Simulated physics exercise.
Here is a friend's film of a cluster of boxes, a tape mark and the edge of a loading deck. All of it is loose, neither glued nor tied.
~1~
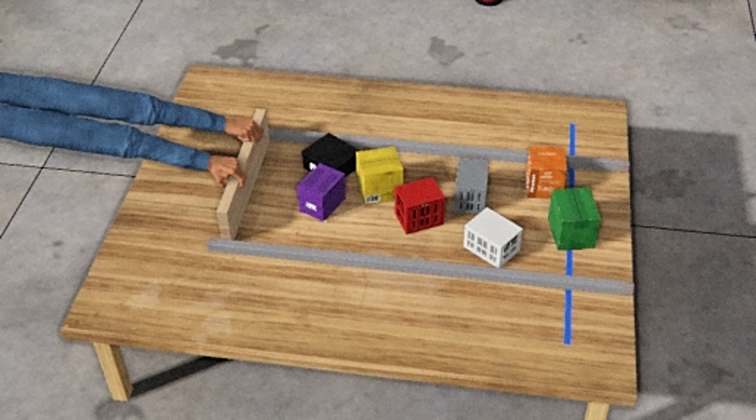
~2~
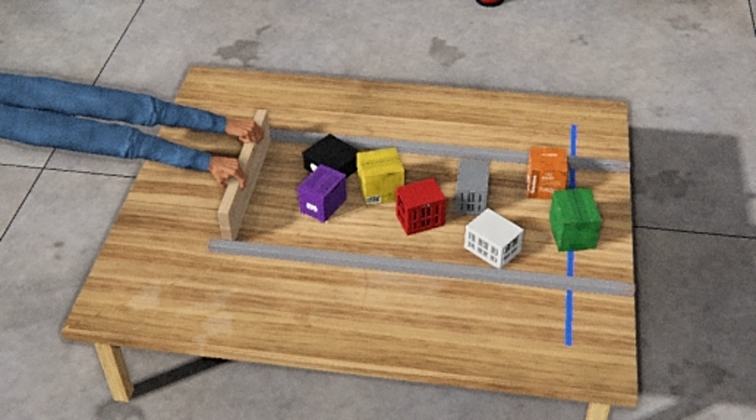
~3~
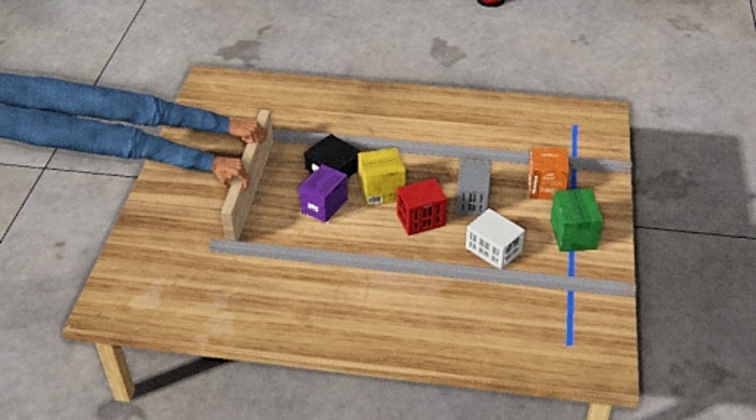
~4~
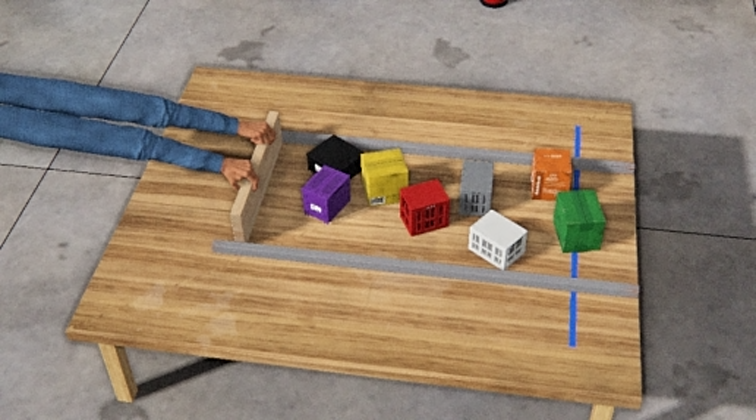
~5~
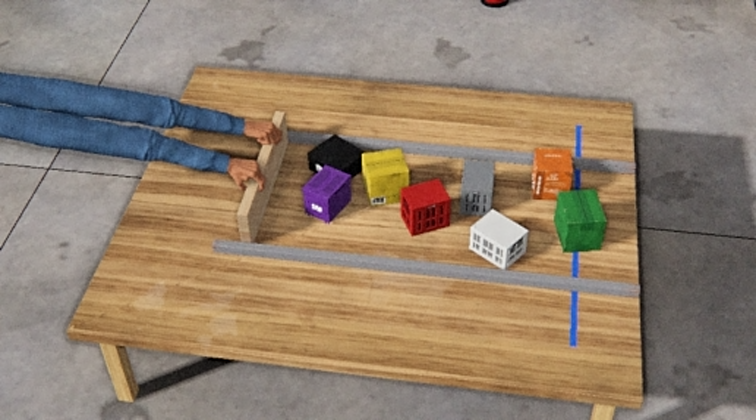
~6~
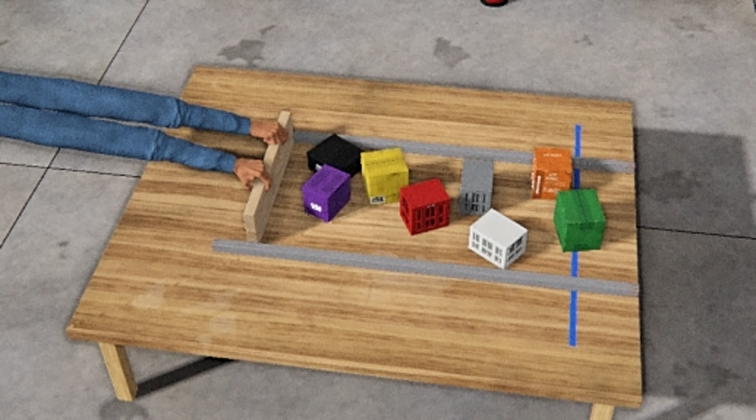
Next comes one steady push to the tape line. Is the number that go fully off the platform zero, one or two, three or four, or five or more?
Watching this, the number dropping off is three to four.
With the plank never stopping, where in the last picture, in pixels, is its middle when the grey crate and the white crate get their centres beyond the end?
First it's close to (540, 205), next close to (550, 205).
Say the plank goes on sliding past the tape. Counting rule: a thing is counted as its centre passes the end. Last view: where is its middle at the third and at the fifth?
Its middle is around (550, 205) and later (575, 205).
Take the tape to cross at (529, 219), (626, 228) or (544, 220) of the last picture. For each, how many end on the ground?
1, 8, 1.
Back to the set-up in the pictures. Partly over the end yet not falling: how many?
As for overhanging, the count is 2.
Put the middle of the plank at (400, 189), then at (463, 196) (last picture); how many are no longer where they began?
At the first spot the count is 5, and at the second it is 8.
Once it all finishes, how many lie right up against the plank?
The number is 2.
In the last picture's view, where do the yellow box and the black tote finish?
For the yellow box it's (637, 203), and for the black tote it's (600, 177).
Soon after, none off yet; green box at rest near (579, 220); orange box at rest near (551, 174); white crate at rest near (498, 239).
After that, none off yet; green box displaced a little near (599, 229); orange box displaced a little near (572, 174); white crate displaced about its own width near (557, 253).
In the end, the number that fall off is three or four; gone, grey crate, white crate, orange box and green box.
